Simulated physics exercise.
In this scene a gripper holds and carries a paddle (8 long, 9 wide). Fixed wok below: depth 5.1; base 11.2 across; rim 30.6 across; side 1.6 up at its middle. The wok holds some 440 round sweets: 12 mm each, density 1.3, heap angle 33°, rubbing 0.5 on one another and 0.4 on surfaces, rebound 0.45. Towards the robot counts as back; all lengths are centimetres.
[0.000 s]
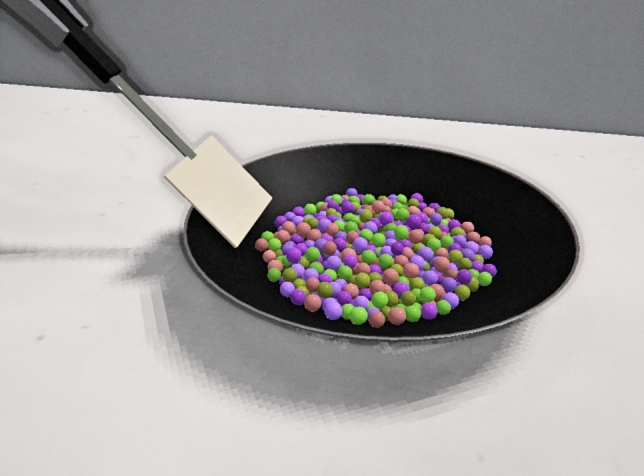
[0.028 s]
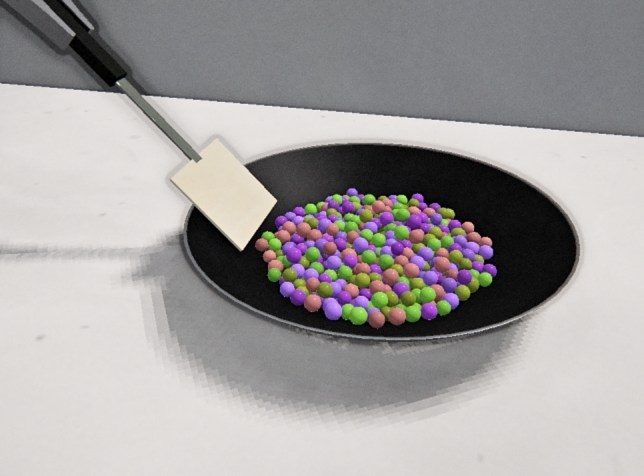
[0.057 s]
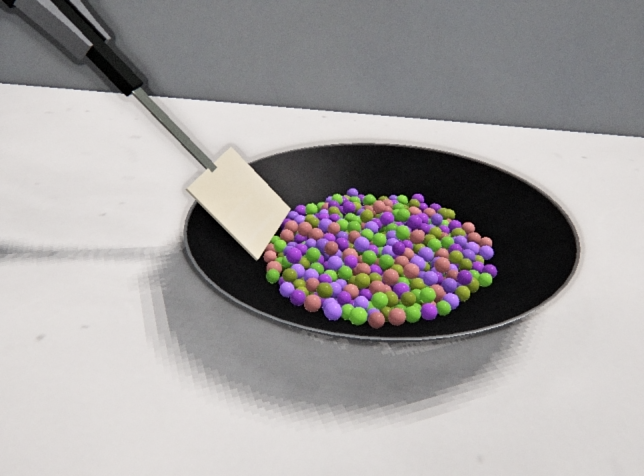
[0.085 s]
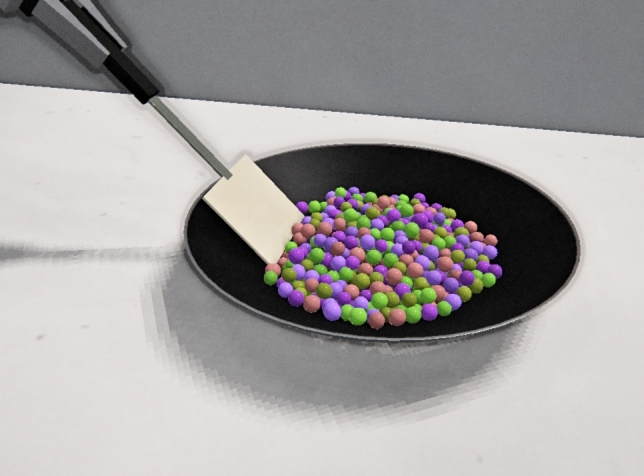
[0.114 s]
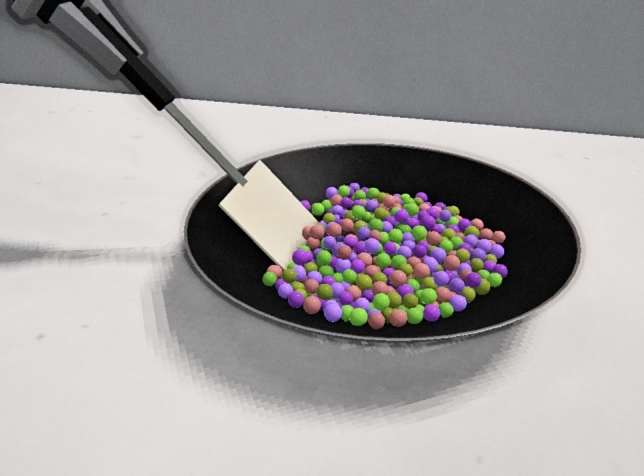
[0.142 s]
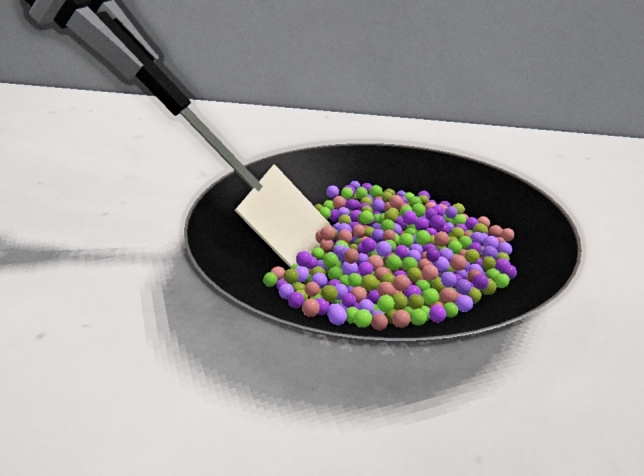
On a plain white surface before a grey wall, the view looks down at an angle from a fixed position. A wide black wok holds a broad heap of small round sweets in purple, green, reddish-brown and olive, while a gripper at upper left holds a cream-coloured paddle by its handle. The gripper moves the paddle rightward and down into the wok, pushing the heap's left side a little to the right.
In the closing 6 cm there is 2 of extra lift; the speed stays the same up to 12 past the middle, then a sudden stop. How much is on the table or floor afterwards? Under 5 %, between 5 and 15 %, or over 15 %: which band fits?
The band that fits is over 15 %.
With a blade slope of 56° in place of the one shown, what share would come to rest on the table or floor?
Some 35 in a hundred.
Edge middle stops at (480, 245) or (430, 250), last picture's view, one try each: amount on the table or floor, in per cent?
First try about 0 percent, second about 0 percent.
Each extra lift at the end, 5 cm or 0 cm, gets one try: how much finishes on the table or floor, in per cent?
Close to 20 and 25 percent respectively.
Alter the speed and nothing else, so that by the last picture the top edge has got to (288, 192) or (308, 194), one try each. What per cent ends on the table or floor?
First try around 40 %, second try around 40 %.
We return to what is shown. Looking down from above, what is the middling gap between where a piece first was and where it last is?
Somewhere about 6 centimetres, I'd say.
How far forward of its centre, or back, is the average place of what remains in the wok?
The kept load is shifted forward by about 4.0 cm.
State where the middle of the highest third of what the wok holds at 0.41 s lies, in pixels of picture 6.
It is centred close to (526, 227).
After 0.28 s, sloping 46°, highest piece 5 above the table; 437 in the wok.
After 0.41 s, sloping 46°, highest piece 8 above the table; 429 in the wok, 8 on the blade or in flight.
After 0.68 s, sloping 46°, highest piece 6 above the table; 301 in the wok, 131 on the table or floor, 5 on the blade or in flight.
After 1.73 s, sloping 46°, highest piece 6 above the table; 300 in the wok, 137 on the table or floor.
In the end, 300 in the wok, 137 on the table or floor. That is 31 % on the table or floor.
